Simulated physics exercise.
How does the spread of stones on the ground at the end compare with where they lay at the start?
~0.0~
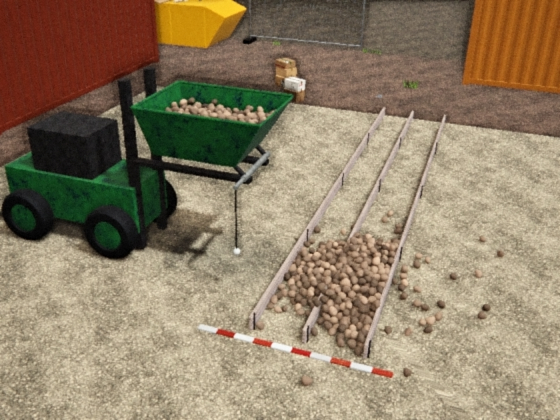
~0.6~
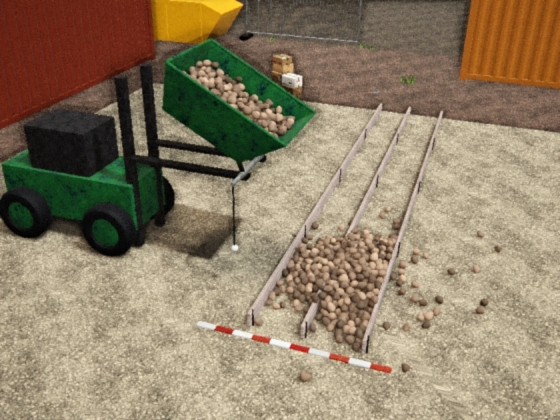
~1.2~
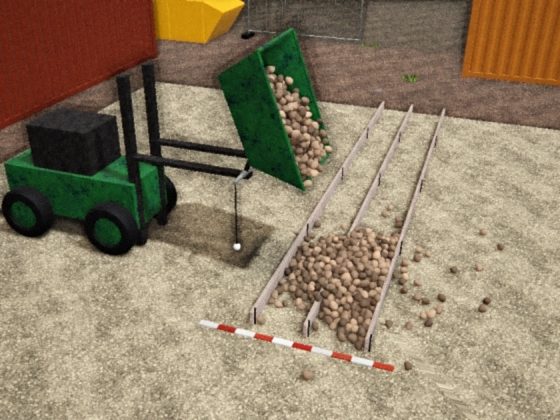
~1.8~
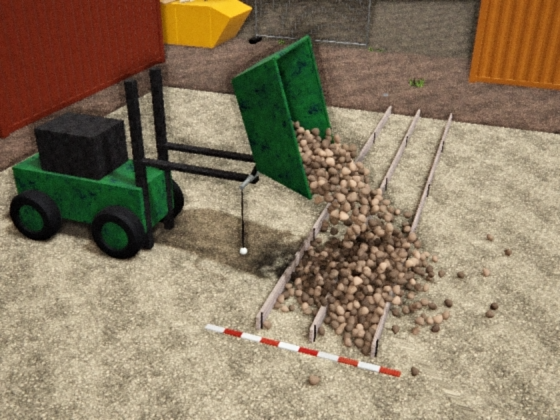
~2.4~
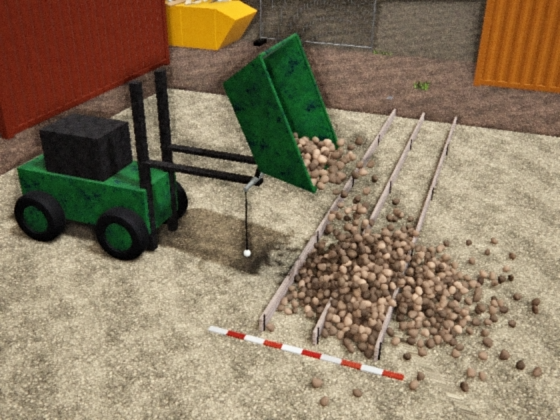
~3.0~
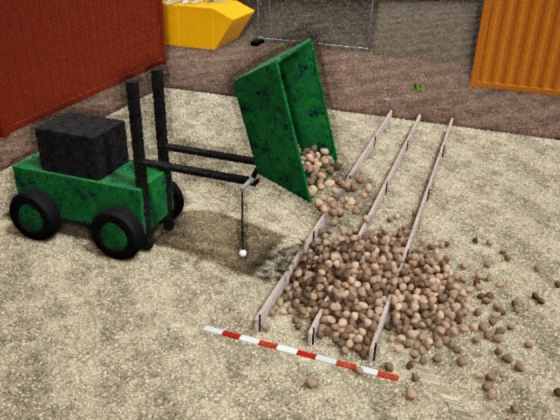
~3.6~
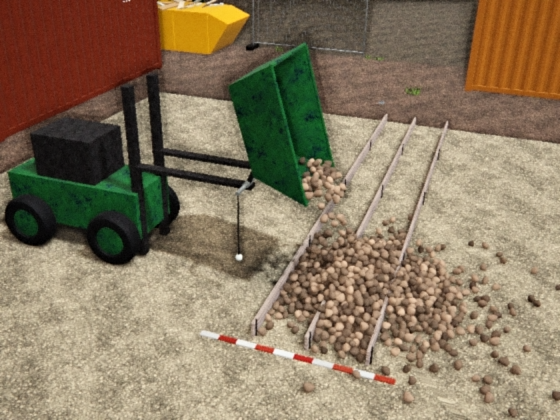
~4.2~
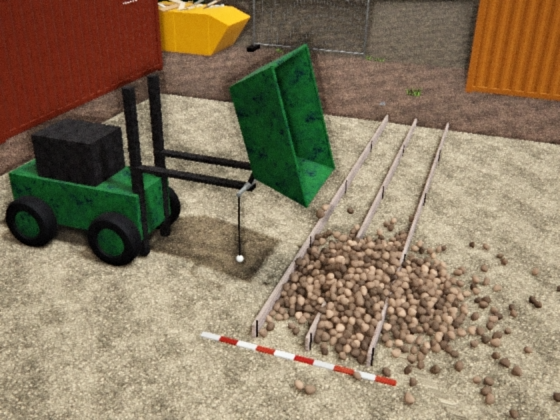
At the start the stones lay mostly in a smaller heap between the boards, with a few strays to the right. By the end the heap was bigger and its middle had shifted right and nearer the viewer, with many stones past the right-hand board.
